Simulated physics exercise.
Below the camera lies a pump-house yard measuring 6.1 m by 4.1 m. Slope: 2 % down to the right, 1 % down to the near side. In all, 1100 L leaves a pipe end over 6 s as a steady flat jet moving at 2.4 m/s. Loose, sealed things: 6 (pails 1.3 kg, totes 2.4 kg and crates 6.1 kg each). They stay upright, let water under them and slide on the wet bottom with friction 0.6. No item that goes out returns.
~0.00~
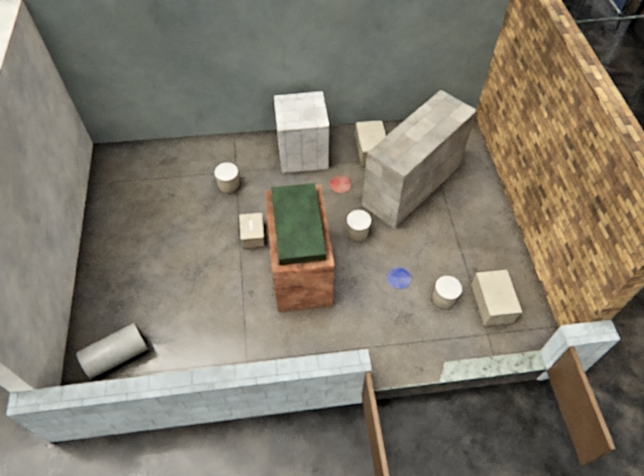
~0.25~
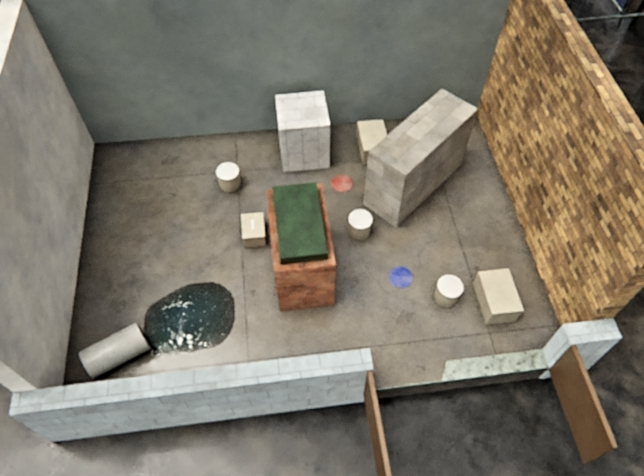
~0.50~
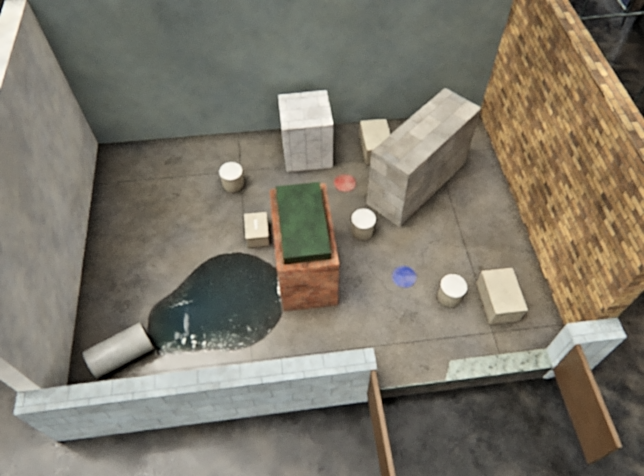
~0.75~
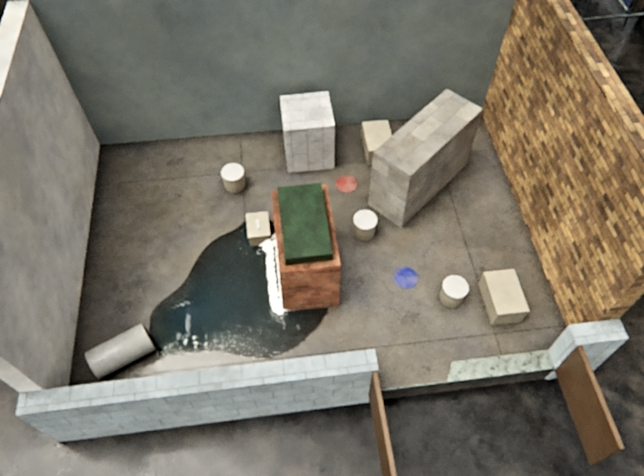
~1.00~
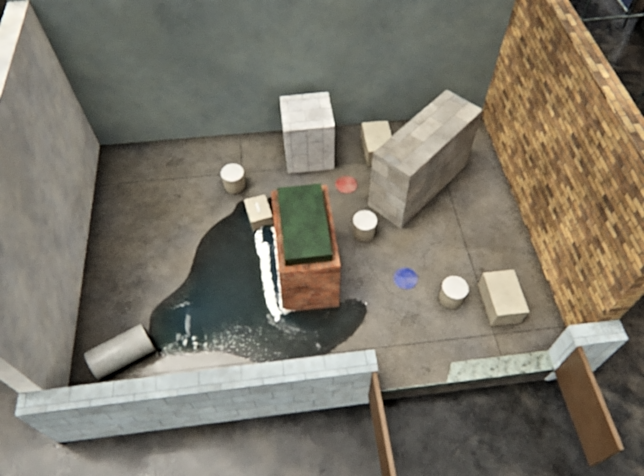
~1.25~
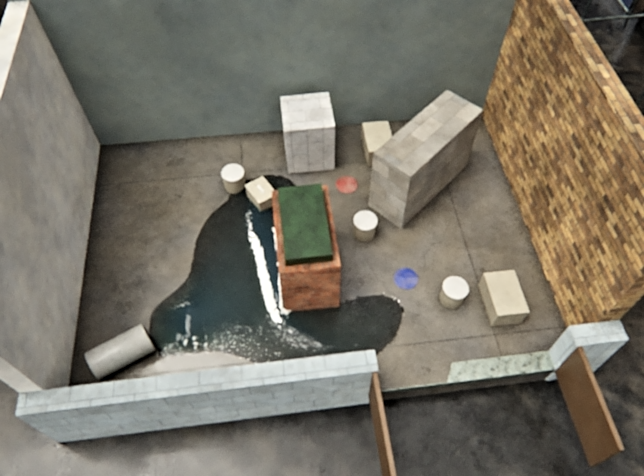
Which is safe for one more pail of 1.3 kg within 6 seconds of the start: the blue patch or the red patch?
The blue patch.
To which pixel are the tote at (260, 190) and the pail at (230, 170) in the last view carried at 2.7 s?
About (268, 127) for the first and (189, 139) for the second.
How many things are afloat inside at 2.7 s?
1 at that moment.
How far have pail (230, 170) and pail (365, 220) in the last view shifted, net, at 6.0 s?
150 cm and 0 cm respectively.
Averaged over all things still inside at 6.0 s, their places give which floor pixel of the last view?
Close to pixel (368, 199).
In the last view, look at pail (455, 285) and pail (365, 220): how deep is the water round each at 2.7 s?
1 and 0 cm.
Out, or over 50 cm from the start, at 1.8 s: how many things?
By my reckoning, 1.
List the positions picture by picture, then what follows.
In the first frame, a tote at (251, 226), on the bottom; a pail at (448, 287), on the bottom; the blue patch at (399, 278); the red patch at (341, 184); water covers 0.0 m2; 0 of 6 have shifted.
In the second frame, a tote at (253, 225), on the bottom; a pail at (450, 286), on the bottom; the blue patch at (401, 277); the red patch at (342, 183); water covers 0.8 m2; 0 of 6 have shifted.
In the third frame, a tote at (256, 225), on the bottom; a pail at (453, 285), on the bottom; the blue patch at (404, 277); the red patch at (345, 183); 1.7 m2 under water; 0 of 6 have shifted.
In the fourth frame, a tote at (258, 224), on the bottom; a pail at (455, 286), on the bottom; the blue patch at (406, 278); the red patch at (347, 184); 2.3 m2 under water; 0 of 6 have shifted.
In the fifth frame, a tote at (258, 208) rests on the ground, 29 cm from its start; a pail at (455, 287) rests on the ground; the blue patch at (405, 278); the red patch at (346, 185); 3.3 m2 under water; 1 of 6 have shifted.
In the sixth frame, a tote at (261, 189) rests on the ground, 62 cm from its start; a pail at (455, 287), on the bottom; the blue patch at (406, 279); the red patch at (347, 185); water covers 4.4 m2; 1 of 6 have shifted.
After 1.8 s on blue it would be 0 cm off in 0 cm of water; on red it would be 0 cm off in 0 cm of water.
After 2.7 s on blue it would be 0 cm off in 0 cm of water; on red it would be 30 cm off in 1 cm of water.
After 4.2 s on blue it would be 0 cm off in 1 cm of water; on red it would be 35 cm off in 3 cm of water.
After 6.0 s on blue it would be 0 cm off in 1 cm of water; on red it would be 89 cm off in 1 cm of water.
